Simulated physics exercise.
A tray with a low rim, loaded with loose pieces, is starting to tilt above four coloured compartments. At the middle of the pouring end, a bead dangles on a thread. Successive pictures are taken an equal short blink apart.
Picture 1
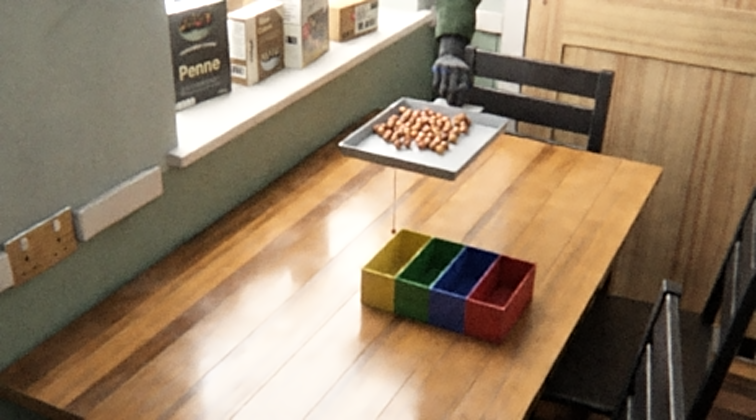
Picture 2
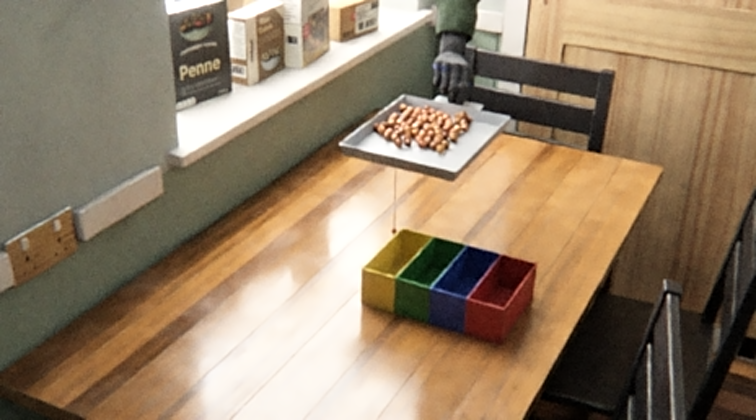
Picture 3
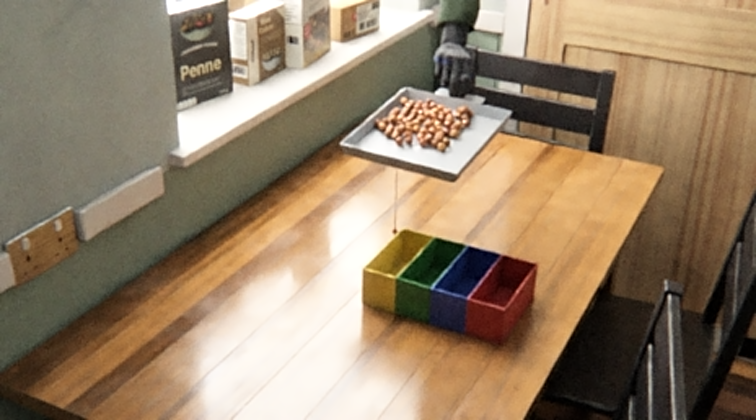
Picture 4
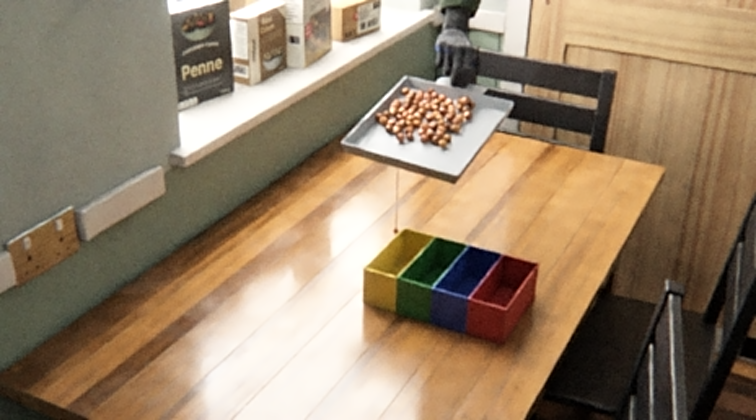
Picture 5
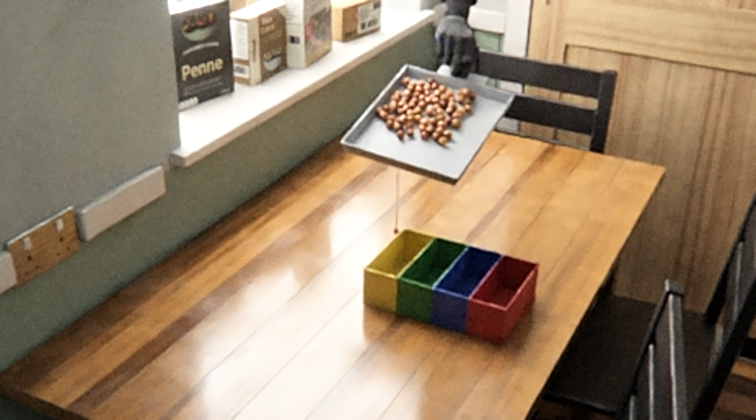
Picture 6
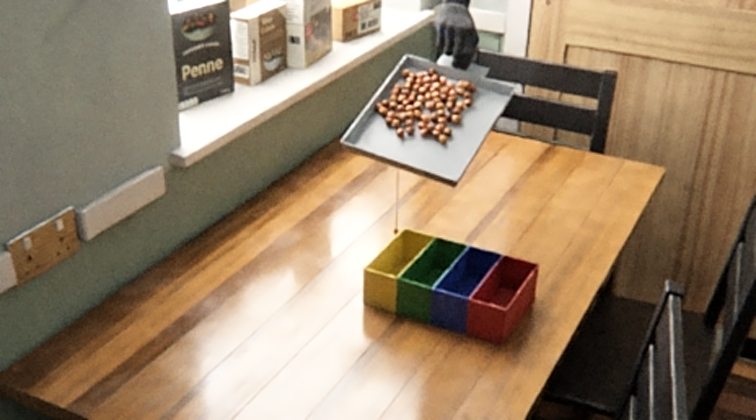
On a wooden table by a windowsill, four coloured compartments sat beneath a tray of hazelnuts held by a dark-gloved hand, which raised the tray's far side until it sloped clearly, its right front corner lowest.
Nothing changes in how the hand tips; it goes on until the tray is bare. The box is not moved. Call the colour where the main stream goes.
I call green.
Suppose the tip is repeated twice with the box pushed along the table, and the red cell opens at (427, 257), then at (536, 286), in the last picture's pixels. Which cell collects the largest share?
The first time it is the cell in red, and the second time it is the yellow cell.
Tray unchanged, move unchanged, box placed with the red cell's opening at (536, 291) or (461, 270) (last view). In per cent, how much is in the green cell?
First position: Some 20 %; second position: Some 20 %.
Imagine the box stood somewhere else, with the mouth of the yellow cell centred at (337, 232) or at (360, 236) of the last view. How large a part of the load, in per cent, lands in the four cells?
Roughly 90 per cent, then roughly 80 per cent.
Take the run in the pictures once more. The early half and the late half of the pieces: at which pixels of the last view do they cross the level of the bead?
First near (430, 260), later near (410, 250).
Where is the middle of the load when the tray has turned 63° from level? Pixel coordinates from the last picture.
(425, 157).
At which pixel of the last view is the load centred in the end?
Roughly at (419, 294).
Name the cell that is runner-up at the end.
The second spot goes to the cell in yellow.
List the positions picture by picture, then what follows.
Corners of the pouring end at (343, 144) and (454, 169), level; middle of the load at (419, 126), hazelnuts; bead on its thread at (394, 231); yellow cell at (377, 287); green cell at (412, 297); blue cell at (447, 308); red cell at (484, 318), in the first frame.
Corners of the pouring end at (344, 143) and (454, 169), level; middle of the load at (420, 125), in the second frame.
Corners of the pouring end at (344, 143) and (455, 171), tipped barely, lowest at the right corner; middle of the load at (421, 120), in the third frame.
Corners of the pouring end at (345, 142) and (456, 173), tipped a little, lowest at the right corner; middle of the load at (422, 112), in the fourth frame.
Corners of the pouring end at (345, 141) and (456, 176), tipped clearly, lowest at the right corner; middle of the load at (422, 106), in the fifth frame.
Corners of the pouring end at (345, 141) and (456, 178), tipped clearly, lowest at the right corner; middle of the load at (422, 100); yellow cell at (380, 287); green cell at (414, 297); blue cell at (450, 308); red cell at (486, 319), in the sixth frame.
Soon, tray tipped steeply; nearly all on the tray; a small part falling or outside the box.
A while on, tray tipped right over; most on the tray; a small part in the green cell; a small part in the blue cell; a stray few in the yellow cell; a small part falling or outside the box.
Towards the end, tray tipped past a quarter turn; about half in the green cell; about a quarter in the yellow cell; a small part in the blue cell; a small part falling or outside the box.
Finally, tray tipped past a quarter turn; about half in the green cell; about a quarter in the yellow cell; a small part in the blue cell; none in the red cell; a small part outside the box.
